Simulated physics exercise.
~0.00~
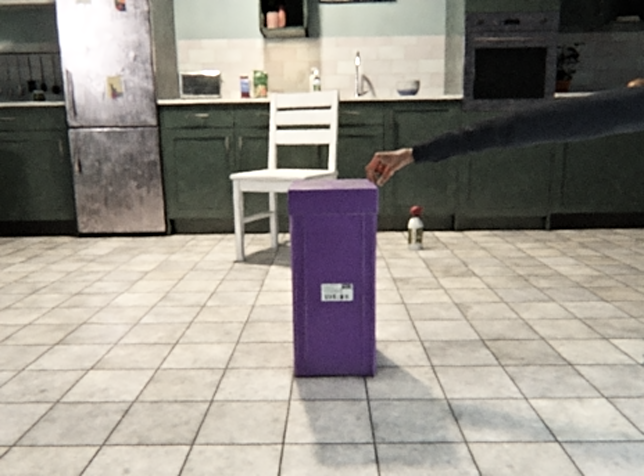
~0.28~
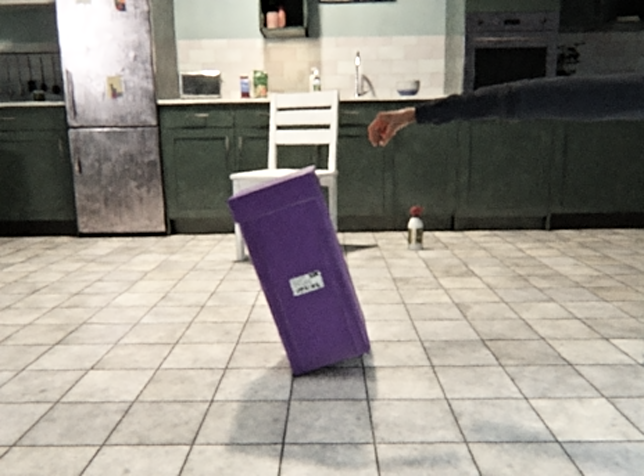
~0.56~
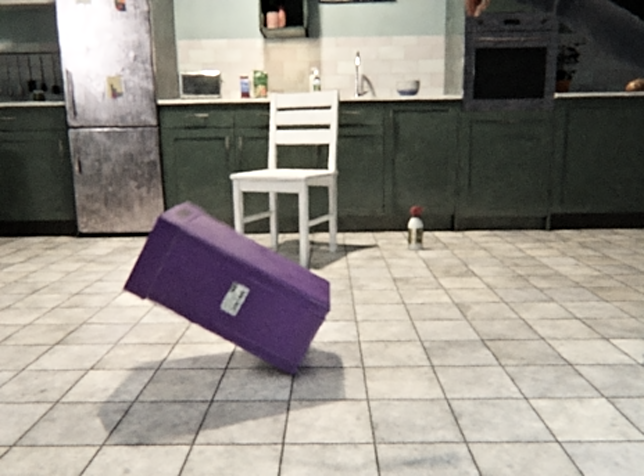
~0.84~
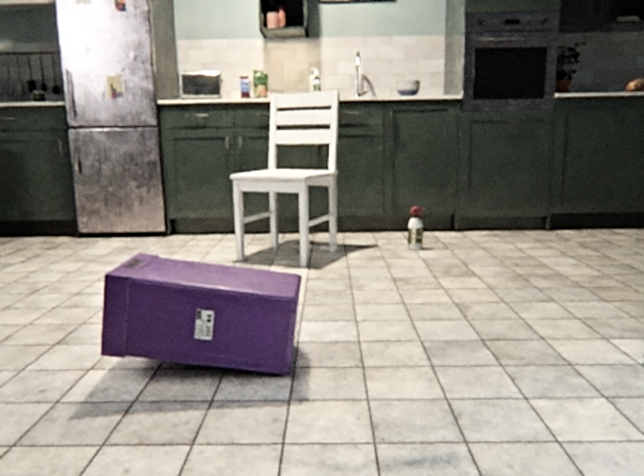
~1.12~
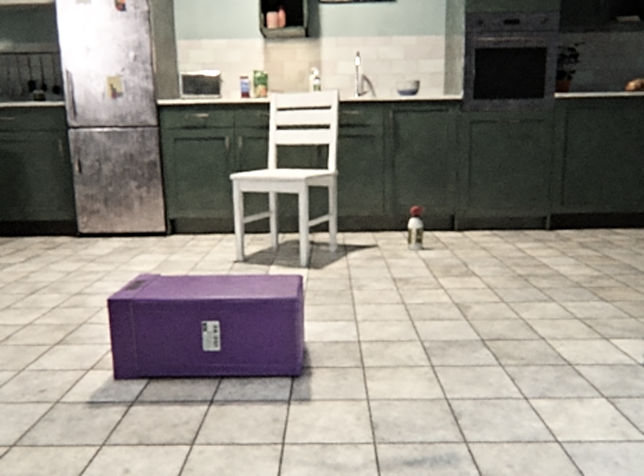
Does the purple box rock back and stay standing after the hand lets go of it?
No, the purple box keeps tipping to the left and goes down onto the tiled floor, where it ends up lying on its side.
